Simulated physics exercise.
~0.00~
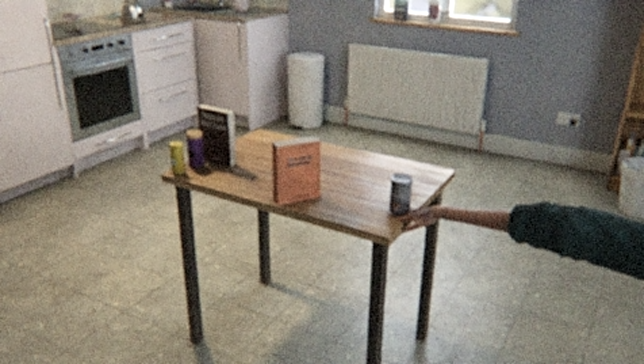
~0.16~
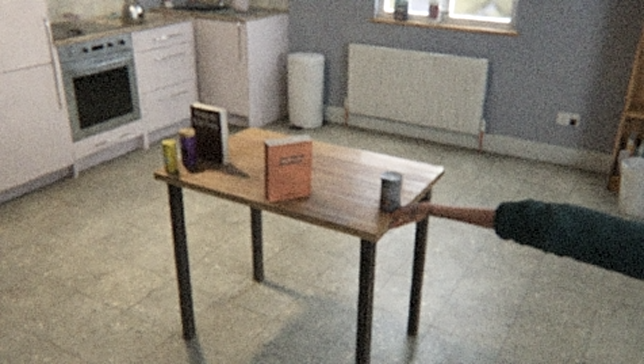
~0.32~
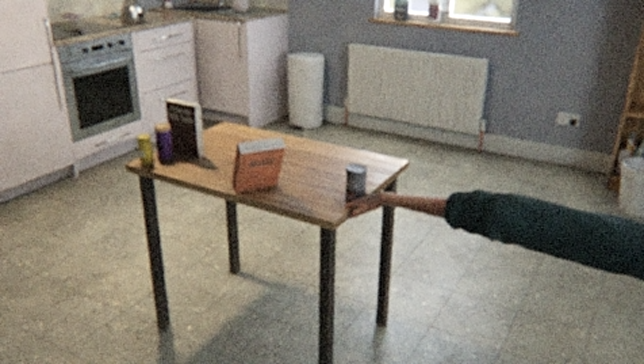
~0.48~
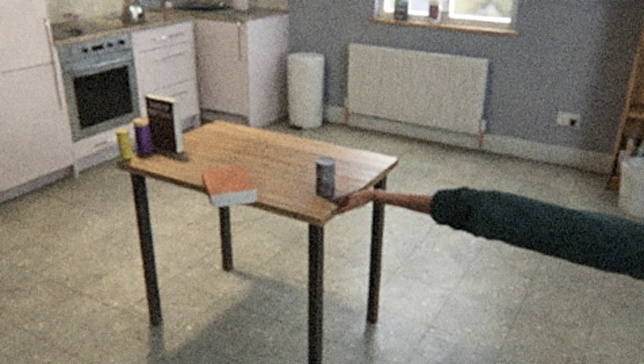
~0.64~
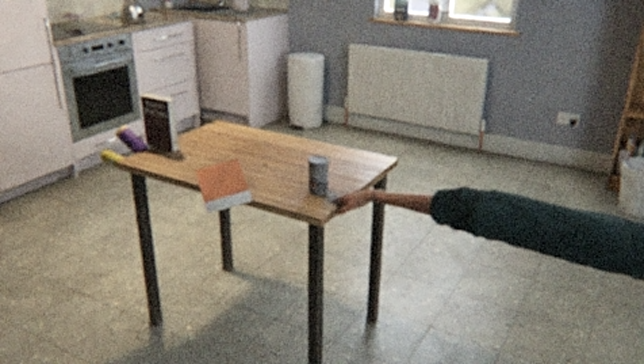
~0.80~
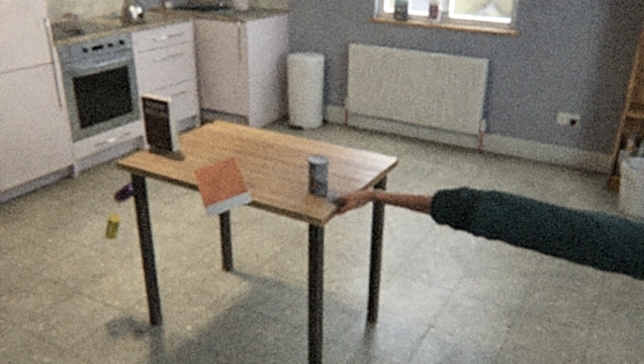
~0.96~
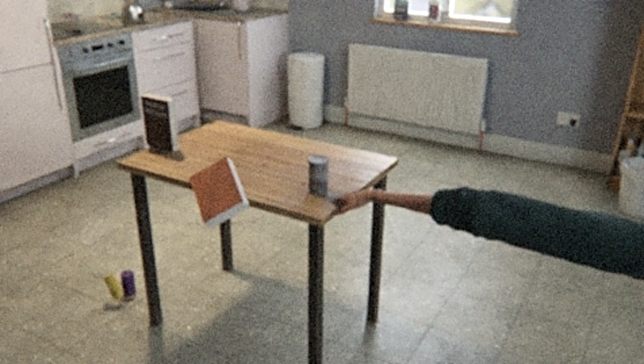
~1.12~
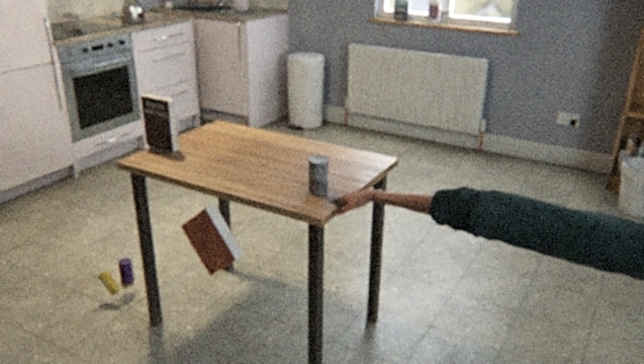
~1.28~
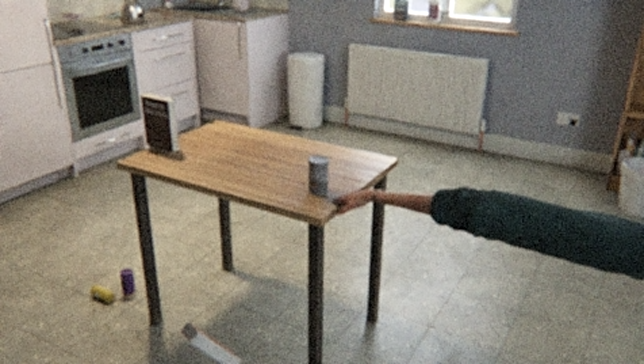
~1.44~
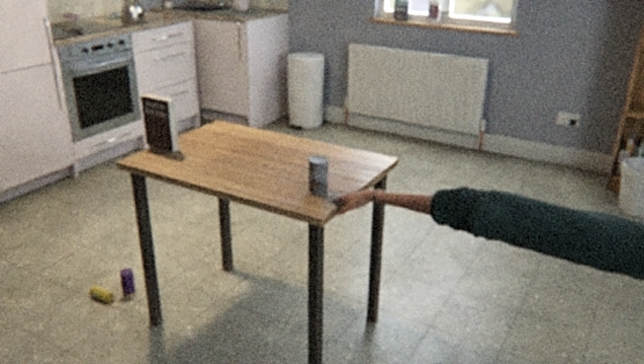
In a kitchen with a grey tiled floor, seen from slightly above, a small wooden table holds a yellow shaker, a purple jar and a dark brown book at its left end, an orange book near the front edge and a grey tin at the right corner. A hand in a dark green sleeve pushes the table to the left, and the orange book tips over onto its side. As the table stops, the shaker and jar topple off the left end and drop to the floor. The orange book hangs over the front edge, then slips off and falls out of view. The brown book and grey tin stay upright on the table, with the hand still at its corner.
